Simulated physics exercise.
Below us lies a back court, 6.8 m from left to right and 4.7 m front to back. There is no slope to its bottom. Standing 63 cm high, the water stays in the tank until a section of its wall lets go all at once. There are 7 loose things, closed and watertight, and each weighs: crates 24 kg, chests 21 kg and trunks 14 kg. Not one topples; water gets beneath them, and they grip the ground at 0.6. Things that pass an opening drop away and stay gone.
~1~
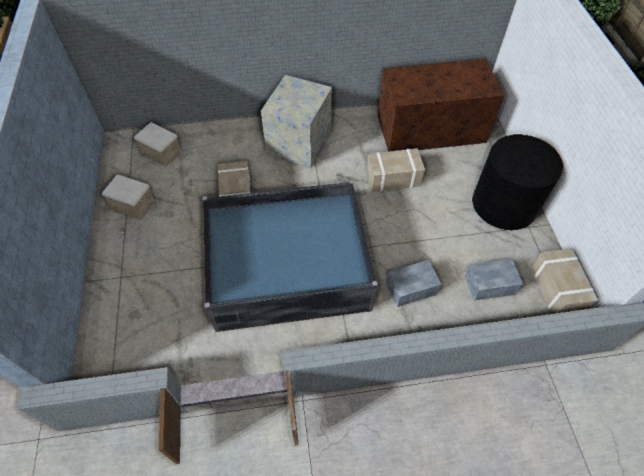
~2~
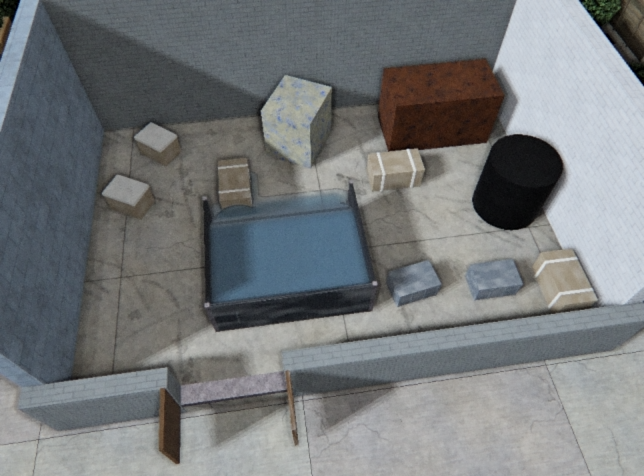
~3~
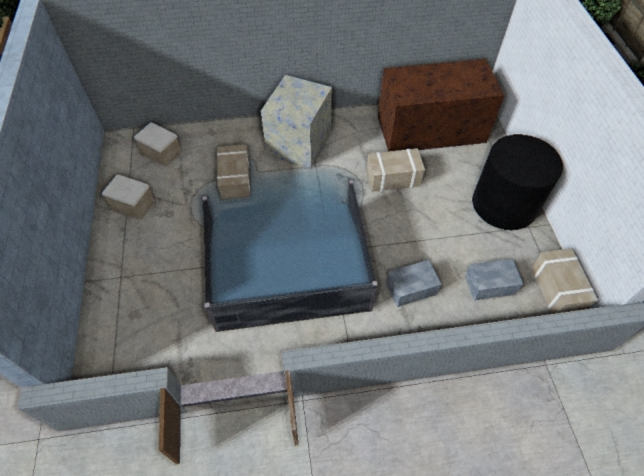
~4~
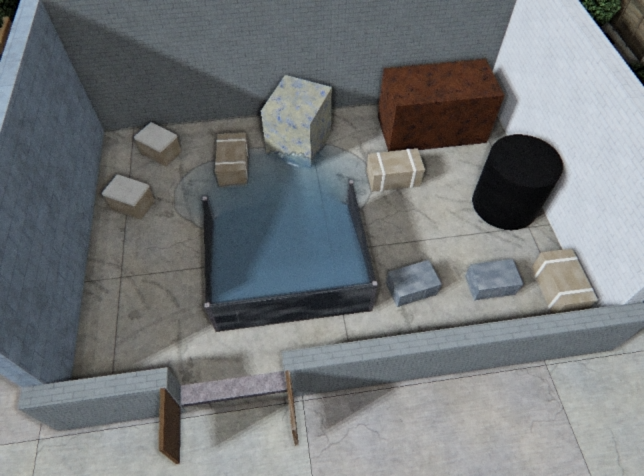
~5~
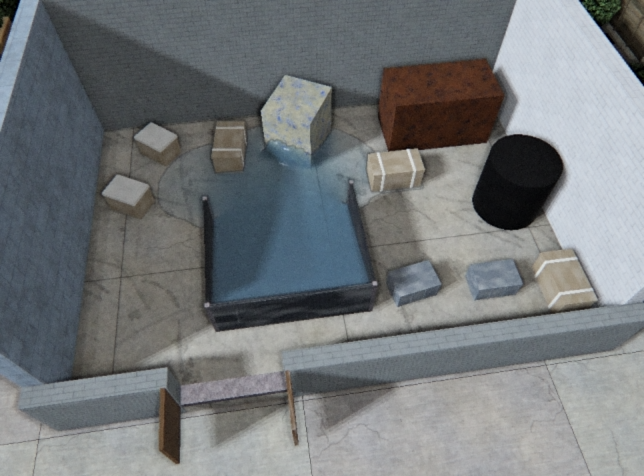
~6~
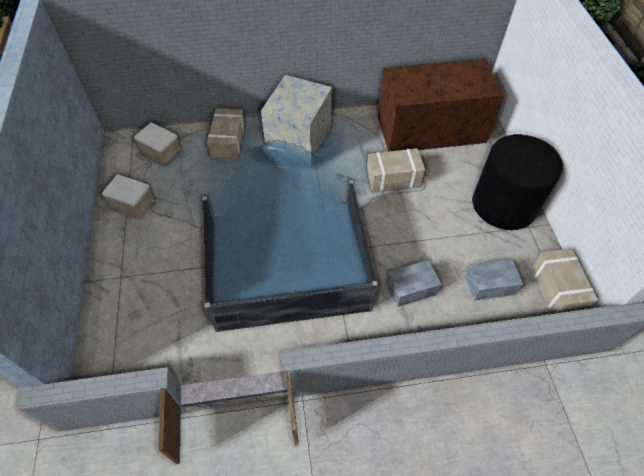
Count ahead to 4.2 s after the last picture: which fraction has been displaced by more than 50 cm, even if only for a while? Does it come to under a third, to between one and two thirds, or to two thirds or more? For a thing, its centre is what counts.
My bet is the share lands in the middle.
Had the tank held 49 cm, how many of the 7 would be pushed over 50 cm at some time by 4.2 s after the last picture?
I count 4 of them in that case.
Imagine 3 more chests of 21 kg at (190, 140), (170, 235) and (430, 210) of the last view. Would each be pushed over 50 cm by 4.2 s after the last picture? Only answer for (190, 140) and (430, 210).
Beyond it, Within it.
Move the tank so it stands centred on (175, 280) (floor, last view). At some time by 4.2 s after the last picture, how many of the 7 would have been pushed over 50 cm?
Then 4 of them would.
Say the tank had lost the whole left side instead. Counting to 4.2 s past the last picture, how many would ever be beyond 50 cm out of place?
That gives 2 of them.
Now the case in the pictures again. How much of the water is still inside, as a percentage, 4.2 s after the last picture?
100 %.
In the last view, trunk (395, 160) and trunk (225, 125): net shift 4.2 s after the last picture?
Taking them in turn, I get 80 cm for the first and 120 cm for the second.
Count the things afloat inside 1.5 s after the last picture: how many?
Tally: 2 of them.
Then, 0.4 s after the last picture 1 of 7 are over 50 cm from their spots; 1 afloat.
Then, 1.5 s after the last picture 2 of 7 are over 50 cm from their spots; 2 afloat.
Then, 2.8 s after the last picture 4 of 7 are over 50 cm from their spots; 2 afloat.
Then, 4.2 s after the last picture 4 of 7 are over 50 cm from their spots, and 4 have been at some point; 2 afloat.
